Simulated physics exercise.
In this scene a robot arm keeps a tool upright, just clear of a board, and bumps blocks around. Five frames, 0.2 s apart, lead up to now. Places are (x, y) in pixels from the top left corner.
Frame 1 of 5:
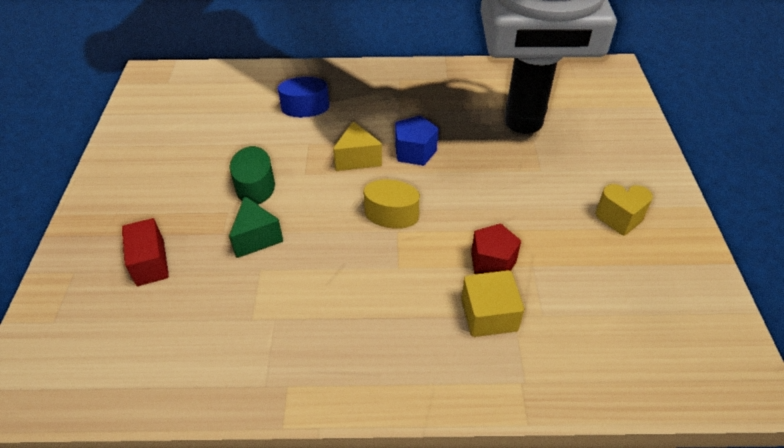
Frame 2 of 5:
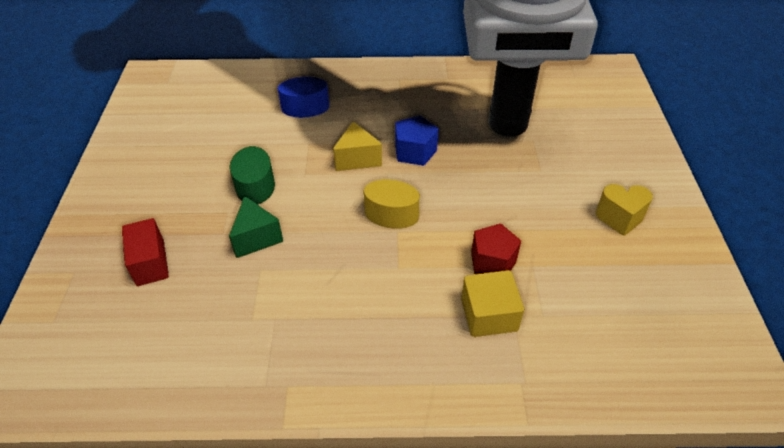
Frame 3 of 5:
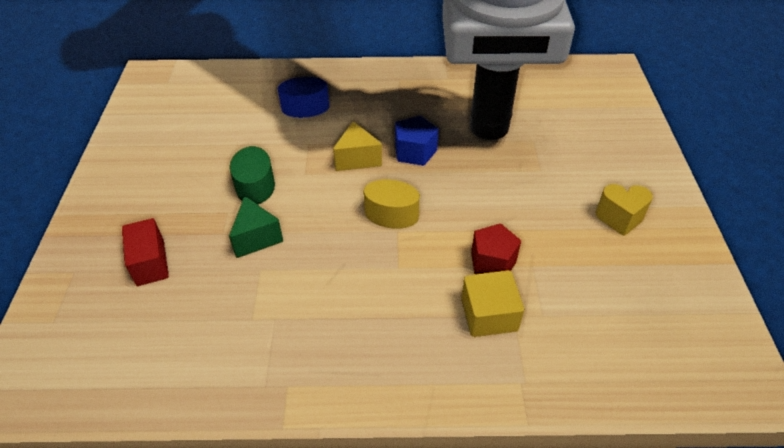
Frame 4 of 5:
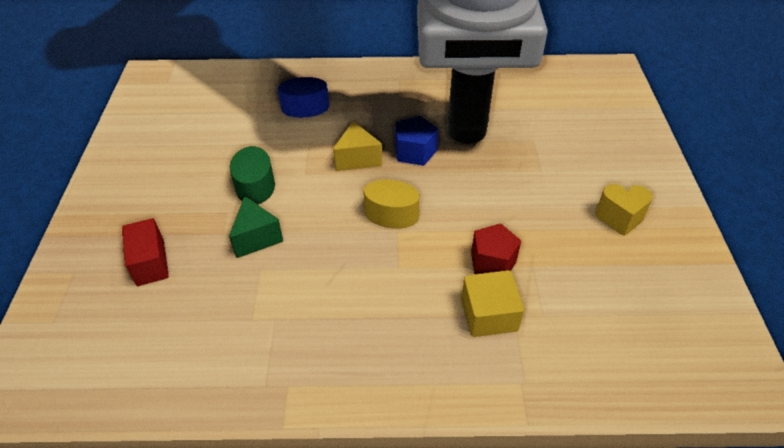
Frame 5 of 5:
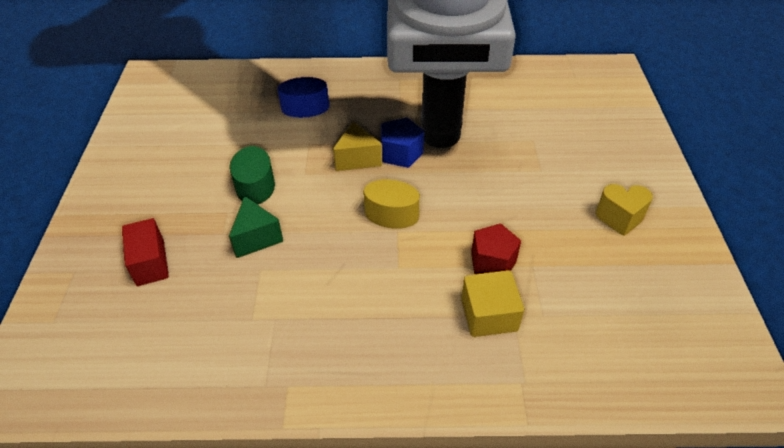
The footage shows a black cylindrical tool on a gray machine moving left across a wooden board scattered with colored blocks, then pushing the blue five-sided block slightly left against the yellow triangular block, while the other blocks stay still.
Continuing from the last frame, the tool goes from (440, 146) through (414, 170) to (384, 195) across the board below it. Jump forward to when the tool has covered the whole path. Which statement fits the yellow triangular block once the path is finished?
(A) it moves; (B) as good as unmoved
It's A.
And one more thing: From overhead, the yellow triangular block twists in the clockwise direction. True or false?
The claim holds.
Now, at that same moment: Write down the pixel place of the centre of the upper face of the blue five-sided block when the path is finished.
If I read the scene right, the answer is (371, 140).
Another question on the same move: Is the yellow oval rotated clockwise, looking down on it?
It seems not.
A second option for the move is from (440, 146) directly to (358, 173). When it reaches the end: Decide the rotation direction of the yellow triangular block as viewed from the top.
It turns round clockwise.
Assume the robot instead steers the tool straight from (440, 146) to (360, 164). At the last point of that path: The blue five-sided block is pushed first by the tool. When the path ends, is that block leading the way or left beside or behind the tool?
I believe the blue five-sided block keeps its place ahead of the tool.
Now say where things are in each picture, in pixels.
In the first picture, tip of the tool (524, 123), middles of tops, yellow triangular block (356, 138), yellow oval (392, 192), blue five-sided block (415, 129).
In the second picture, tool (508, 125), nothing pushed.
In the third picture, tool (489, 129), nothing pushed.
In the fourth picture, tool (467, 132), nothing pushed.
In the fifth picture, tool (441, 136), yellow triangular block (356, 138), yellow oval (392, 192), blue five-sided block (401, 131).
What follows on the original path. Halfway along, tool (414, 161); yellow triangular block (342, 140), turned 25° clockwise; blue five-sided block (376, 138), turned 60° clockwise.
At the end, tool (384, 186); yellow triangular block (337, 139), turned 40° clockwise; yellow oval (387, 202), turned 25° anticlockwise; blue five-sided block (371, 140), turned 70° clockwise.
